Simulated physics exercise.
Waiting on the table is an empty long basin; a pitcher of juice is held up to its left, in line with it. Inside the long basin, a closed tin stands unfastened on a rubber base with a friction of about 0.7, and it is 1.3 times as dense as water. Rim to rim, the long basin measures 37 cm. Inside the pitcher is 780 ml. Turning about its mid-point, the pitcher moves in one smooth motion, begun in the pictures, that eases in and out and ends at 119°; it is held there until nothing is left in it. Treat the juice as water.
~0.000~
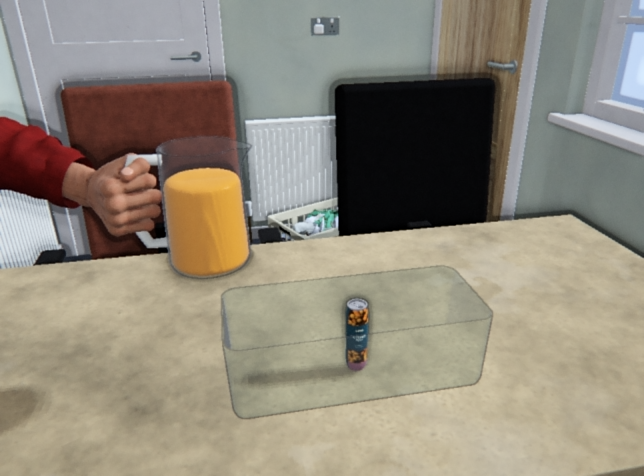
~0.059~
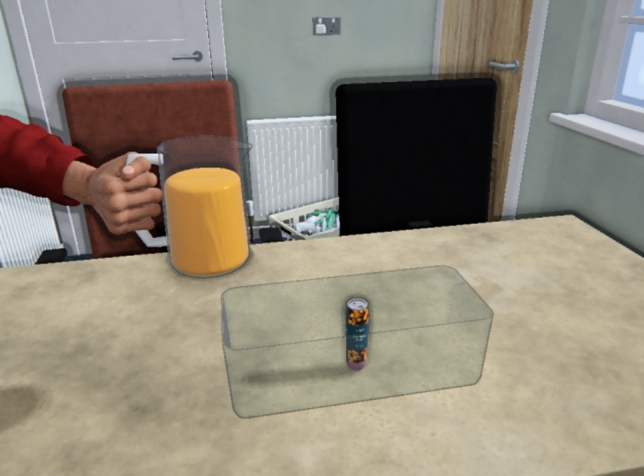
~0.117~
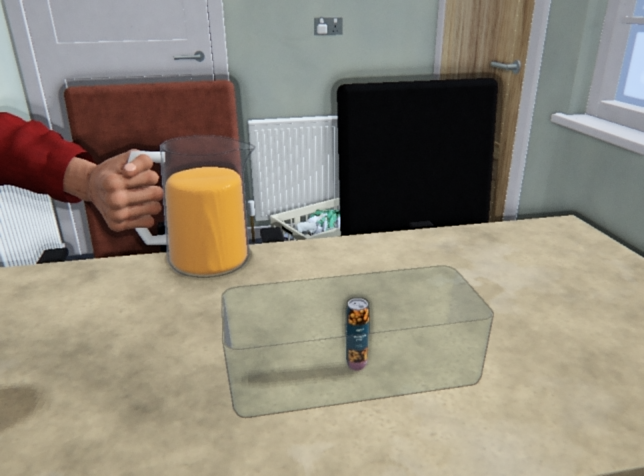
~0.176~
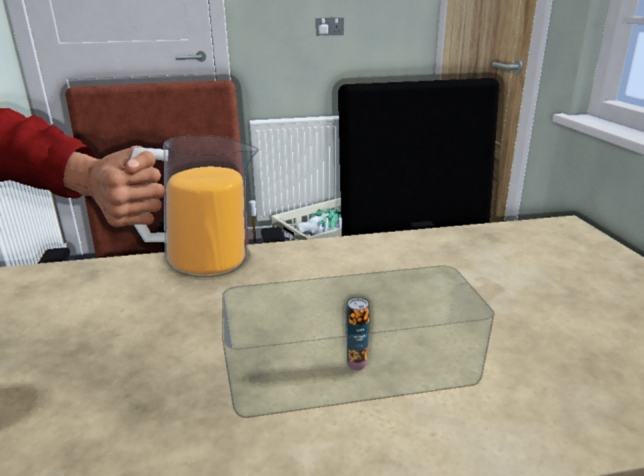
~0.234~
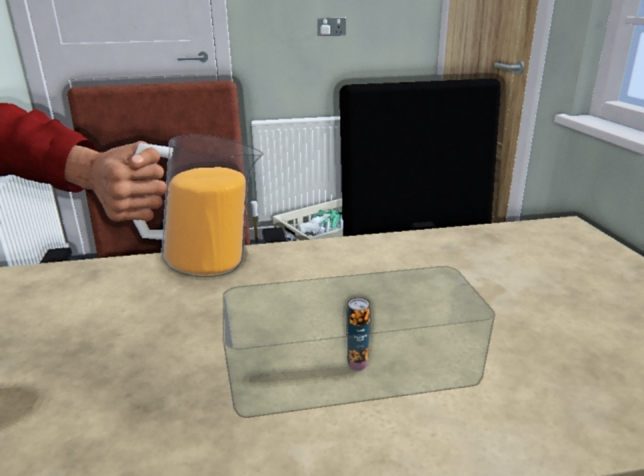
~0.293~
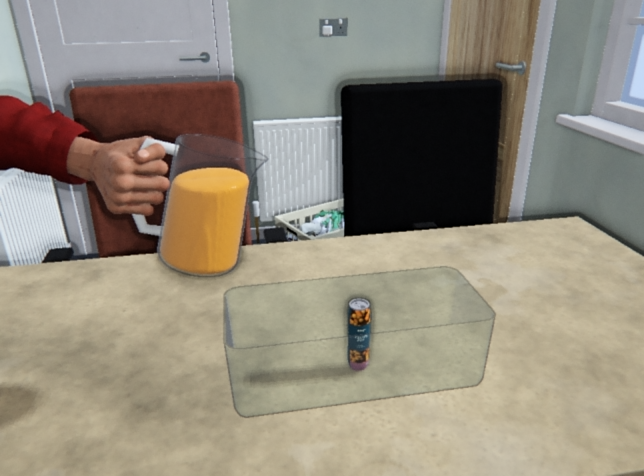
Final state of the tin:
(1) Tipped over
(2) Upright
The answer is 2.
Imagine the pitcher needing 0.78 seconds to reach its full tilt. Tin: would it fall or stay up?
Result: Tin upright.
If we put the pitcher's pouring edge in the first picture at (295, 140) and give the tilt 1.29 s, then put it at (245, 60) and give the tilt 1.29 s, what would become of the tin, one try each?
Try 1: Tipped over; try 2: Tipped over.
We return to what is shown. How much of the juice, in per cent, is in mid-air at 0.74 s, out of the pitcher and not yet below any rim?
I'd say close to 8 per cent.
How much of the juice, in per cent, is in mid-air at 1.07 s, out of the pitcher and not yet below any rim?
Around 26 percent of it is airborne.
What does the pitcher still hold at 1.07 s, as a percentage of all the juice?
32 per cent or thereabouts.
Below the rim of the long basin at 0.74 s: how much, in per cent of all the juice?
Near 0 in a hundred.
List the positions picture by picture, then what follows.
It leans 0°; its right rim is at (252, 144); the juice meets the walls at (164, 181) and (239, 176); the long basin's rim runs from (223, 319) to (472, 290); the tin's top is at (357, 307), in the first frame.
It leans 1°; its right rim is at (253, 144); the juice meets the walls at (164, 181) and (239, 175), in the second frame.
It leans 2°; its right rim is at (255, 146); the juice meets the walls at (167, 180) and (241, 175), in the third frame.
It leans 5°; its right rim is at (258, 148); the juice meets the walls at (168, 180) and (242, 175), in the fourth frame.
It leans 9°; its right rim is at (263, 152); the juice meets the walls at (169, 181) and (244, 175), in the fifth frame.
It leans 15°; its right rim is at (268, 158); the juice meets the walls at (169, 188) and (249, 175), in the sixth frame.
After 0.74 s the tilt is 73° and 91 per cent is still to pour; the tin stands where it began.
After 1.07 s the tilt is 111° and 33 per cent is still to pour; the tin stands where it began.
After 1.42 s the tilt is 119° and 1 per cent is still to pour; the tin stands 1 cm from where it began.
After 1.79 s the tilt is 119° and 0 per cent is still to pour; the tin stands 1 cm from where it began.
In the end the tin stands 1 cm from where it began.
